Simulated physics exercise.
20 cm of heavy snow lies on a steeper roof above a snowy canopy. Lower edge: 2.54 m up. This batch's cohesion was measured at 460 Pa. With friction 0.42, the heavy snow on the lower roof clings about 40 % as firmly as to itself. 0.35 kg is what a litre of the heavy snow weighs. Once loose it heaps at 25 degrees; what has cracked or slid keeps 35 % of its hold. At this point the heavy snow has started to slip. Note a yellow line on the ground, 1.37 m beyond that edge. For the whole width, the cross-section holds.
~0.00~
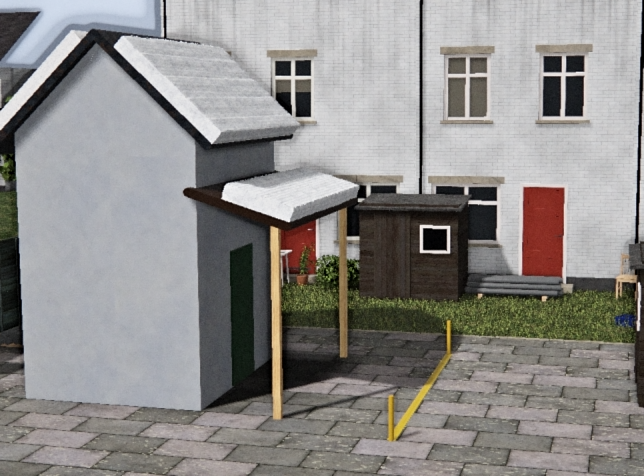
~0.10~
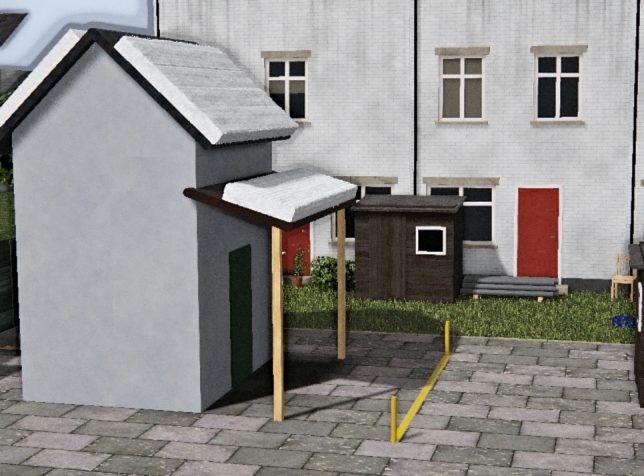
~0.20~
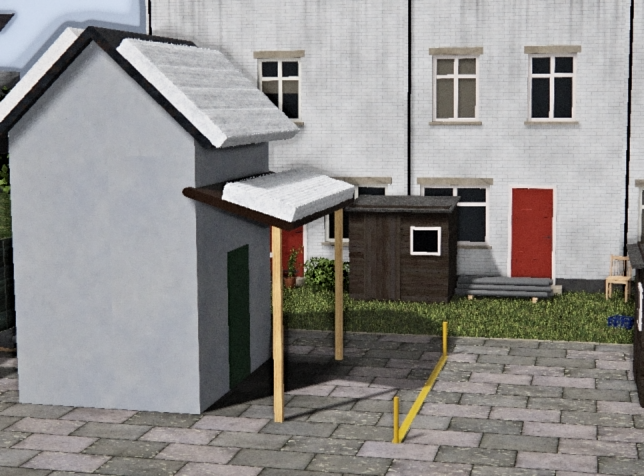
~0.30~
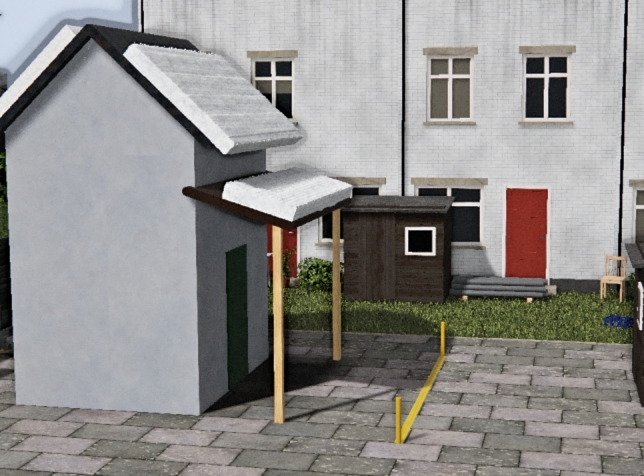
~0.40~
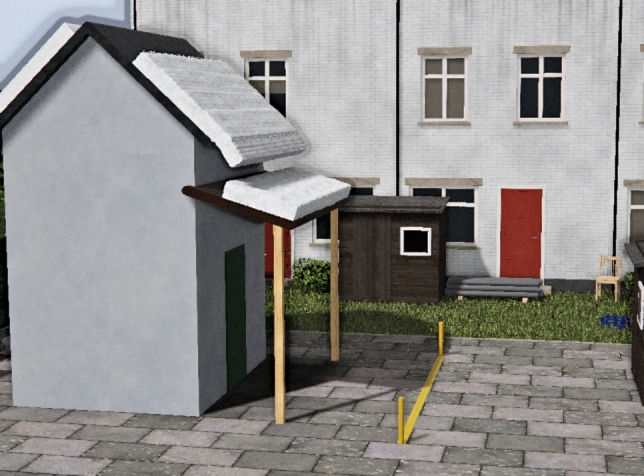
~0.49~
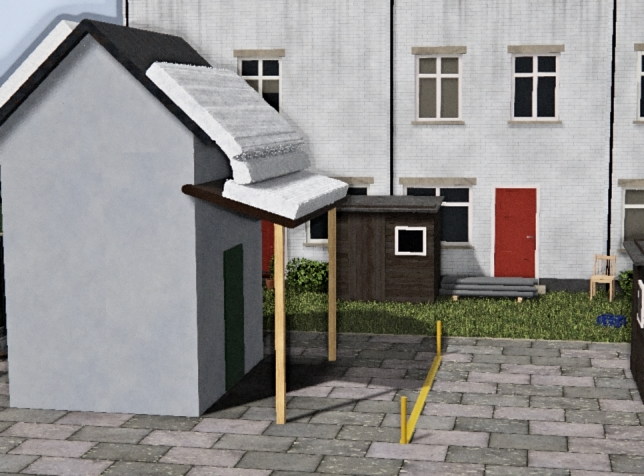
A grey building's thick roof snow slides down to the right onto the snowy lean-to roof.
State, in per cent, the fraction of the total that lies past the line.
41 per cent.
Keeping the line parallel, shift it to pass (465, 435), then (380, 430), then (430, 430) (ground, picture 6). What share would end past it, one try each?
I'd guess near 18 %, then near 55 %, and near 30 % on the last try.
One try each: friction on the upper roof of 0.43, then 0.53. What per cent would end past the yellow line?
Roughly 25 per cent first, roughly 16 per cent second.
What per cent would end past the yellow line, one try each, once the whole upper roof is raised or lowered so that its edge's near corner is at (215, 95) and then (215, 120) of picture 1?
It would be 50 percent for the first setting and 55 percent for the second.
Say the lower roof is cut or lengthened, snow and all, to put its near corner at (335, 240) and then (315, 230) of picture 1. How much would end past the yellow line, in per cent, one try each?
Try 1: 25 %; try 2: 35 %.
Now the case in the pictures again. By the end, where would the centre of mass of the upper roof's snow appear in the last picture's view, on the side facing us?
You'll find it around (413, 397).
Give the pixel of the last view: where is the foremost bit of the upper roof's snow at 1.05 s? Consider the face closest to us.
You'll find it somewhere near (352, 241) on the near face.
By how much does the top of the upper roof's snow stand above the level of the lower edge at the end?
I'd put it at around 0.5 m up.
After 1.05 s, 1 % is below the lower edge and 0 % is past the line.
After 1.70 s, 70 % is below the lower edge and 32 % is past the line.
After 2.35 s, 78 % is below the lower edge and 41 % is past the line.
After 3.00 s, 78 % is below the lower edge and 41 % is past the line.
After 3.10 s, at the end, 78 % is below the lower edge and 41 % is past the line.
